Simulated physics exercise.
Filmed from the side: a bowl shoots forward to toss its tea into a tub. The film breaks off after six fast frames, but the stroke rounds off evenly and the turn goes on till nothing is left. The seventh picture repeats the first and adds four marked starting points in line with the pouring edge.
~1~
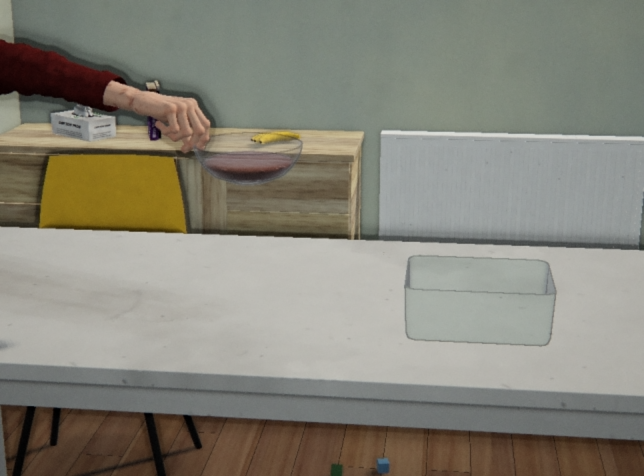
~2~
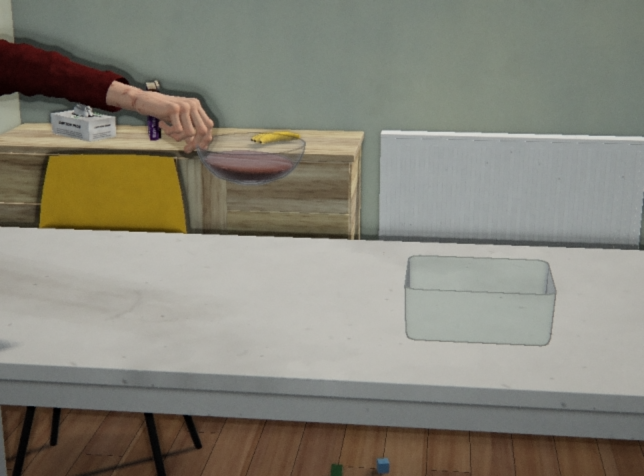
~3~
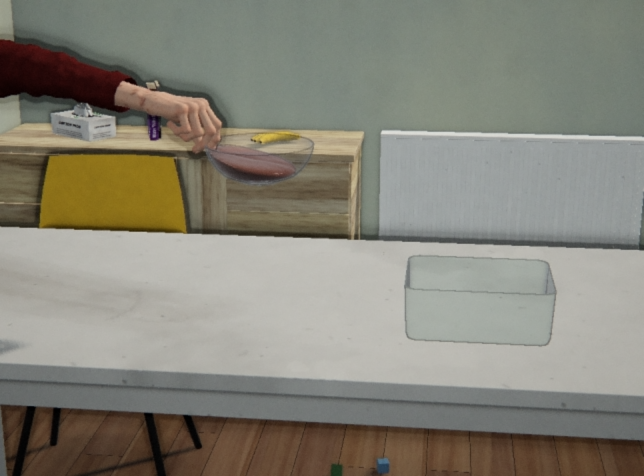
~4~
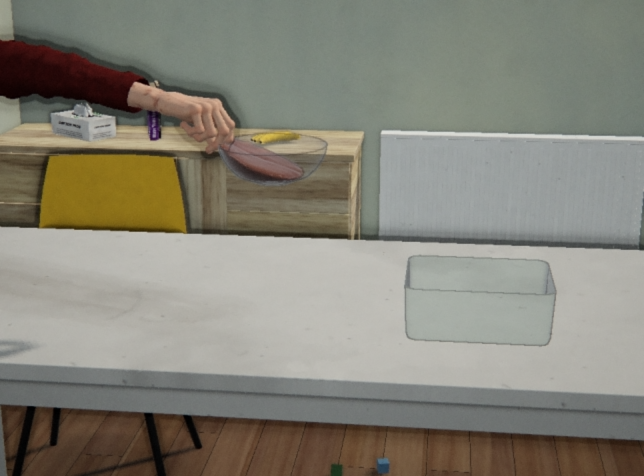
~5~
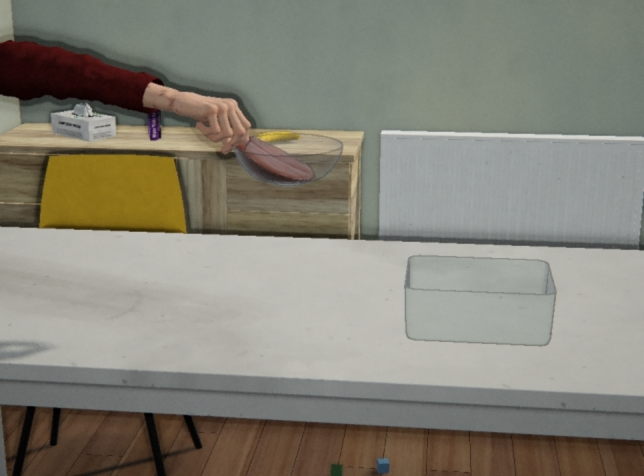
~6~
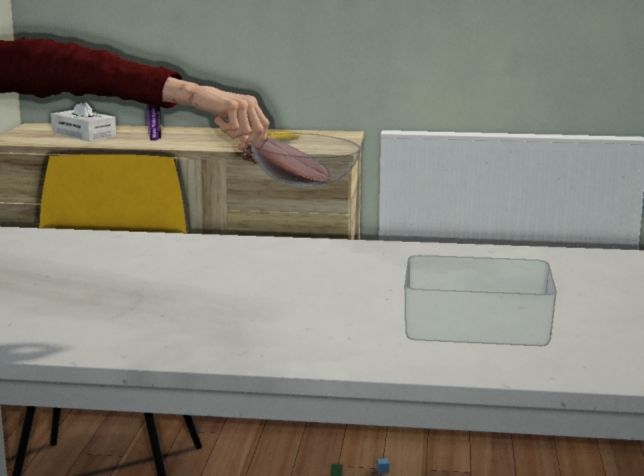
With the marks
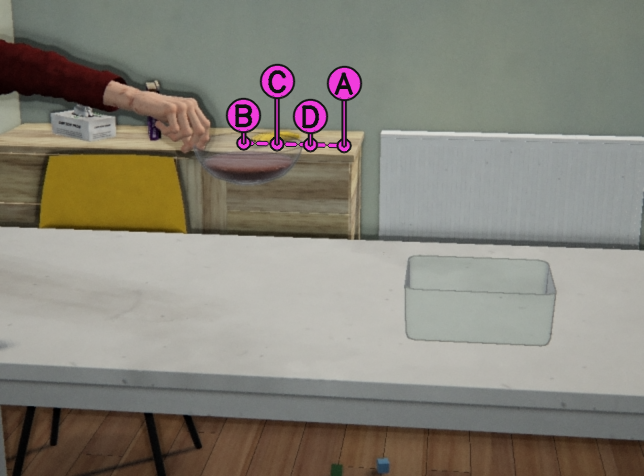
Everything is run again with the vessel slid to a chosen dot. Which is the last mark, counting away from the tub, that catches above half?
The limit is C.
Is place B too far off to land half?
Yes, that goes wrong.
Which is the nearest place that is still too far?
Here it is place B.
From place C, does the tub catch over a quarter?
Yes.
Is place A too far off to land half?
No, that is safe.
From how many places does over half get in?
Three of the four.
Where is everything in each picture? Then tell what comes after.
Upright, lip at (300, 144); tub from (405, 338) to (551, 345); nothing has left yet.
Upright, lip at (303, 144); nothing has left yet.
Upright, lip at (312, 144); nothing has left yet.
Upright, lip at (325, 145); tea is over the rim, down to (225, 142).
Upright, lip at (341, 145); tea is over the rim, down to (233, 148).
Tipped about 4°, lip at (359, 149); tea is over the rim, down to (256, 162).
On the marked copy, A at (344, 145); B at (243, 143); C at (277, 143); D at (310, 144).
If A is chosen, about 87 % lands in the tub, 8 % falls short and 5 % goes beside or beyond.
If B is chosen, about 33 % lands in the tub, 62 % falls short and 5 % goes beside or beyond.
If C is chosen, about 65 % lands in the tub, 26 % falls short and 9 % goes beside or beyond.
If D is chosen, about 77 % lands in the tub, 14 % falls short and 10 % goes beside or beyond.
